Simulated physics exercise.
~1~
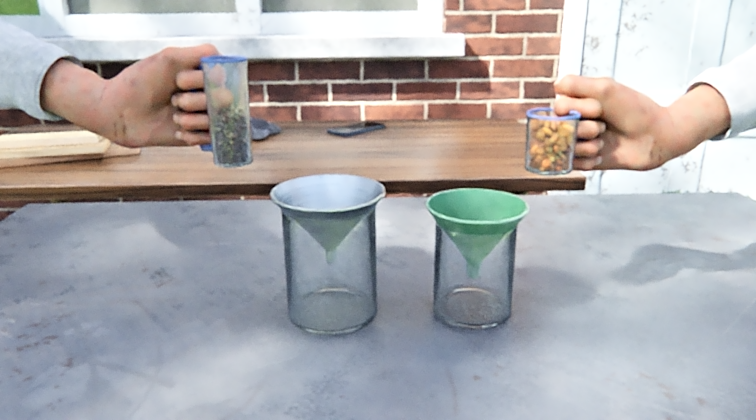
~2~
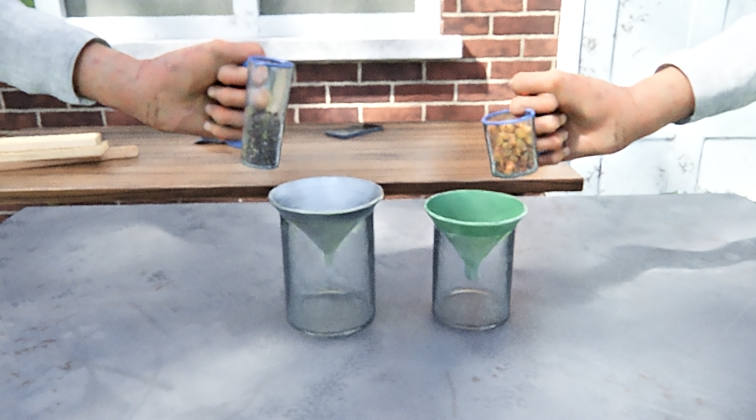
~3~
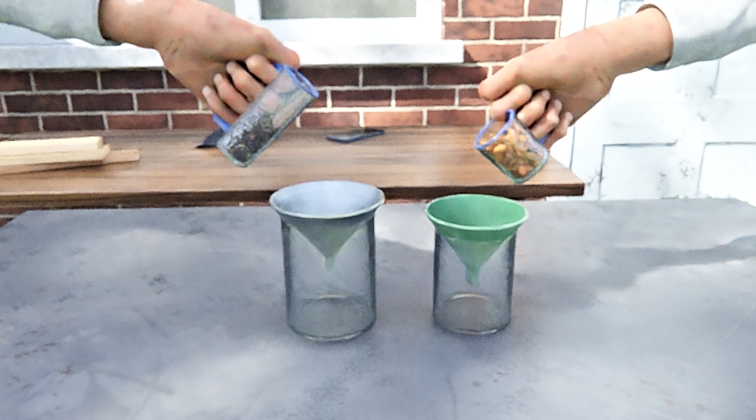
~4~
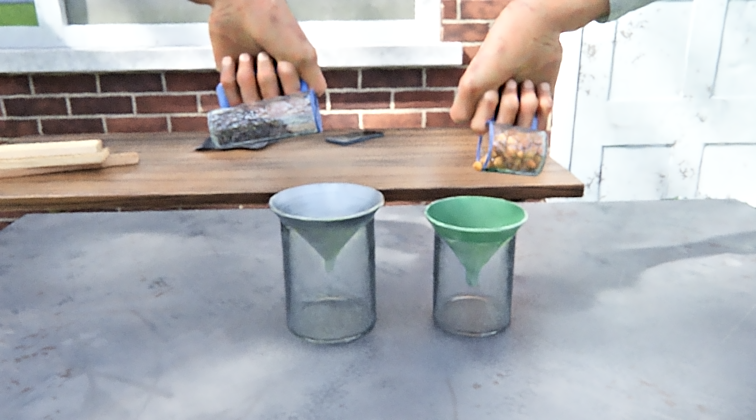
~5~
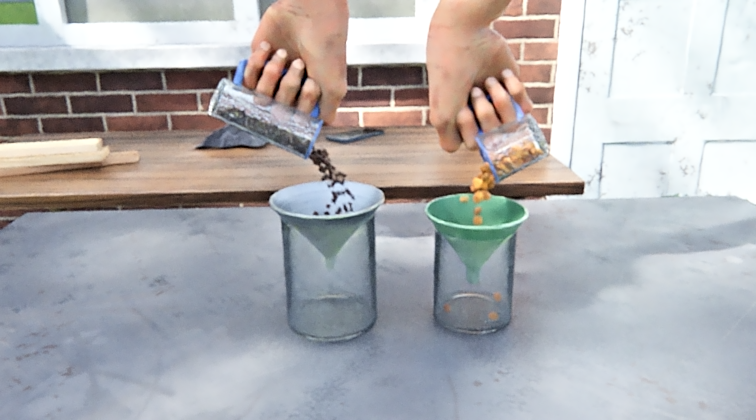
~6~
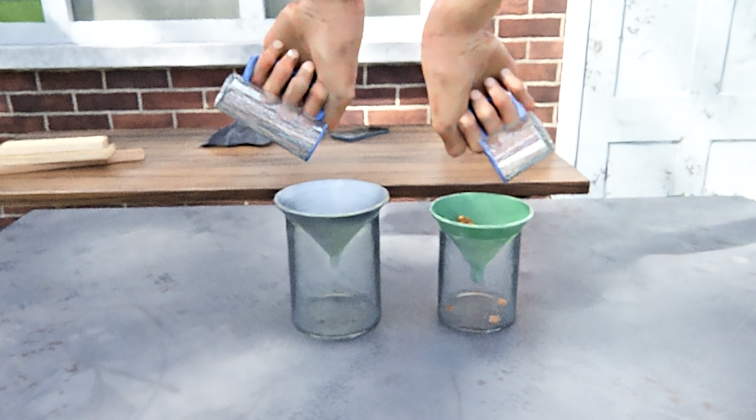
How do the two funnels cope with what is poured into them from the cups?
Both of them jam. The cups are emptied into the grey funnel on the left and the green one on the right, yet hardly anything gets down into either jar.
At a grey table outside a brick house, two hands tipped small cups of dark and orange pieces over a grey funnel and a green one until the cups were emptied, but both funnels clogged, leaving the jars below almost empty.
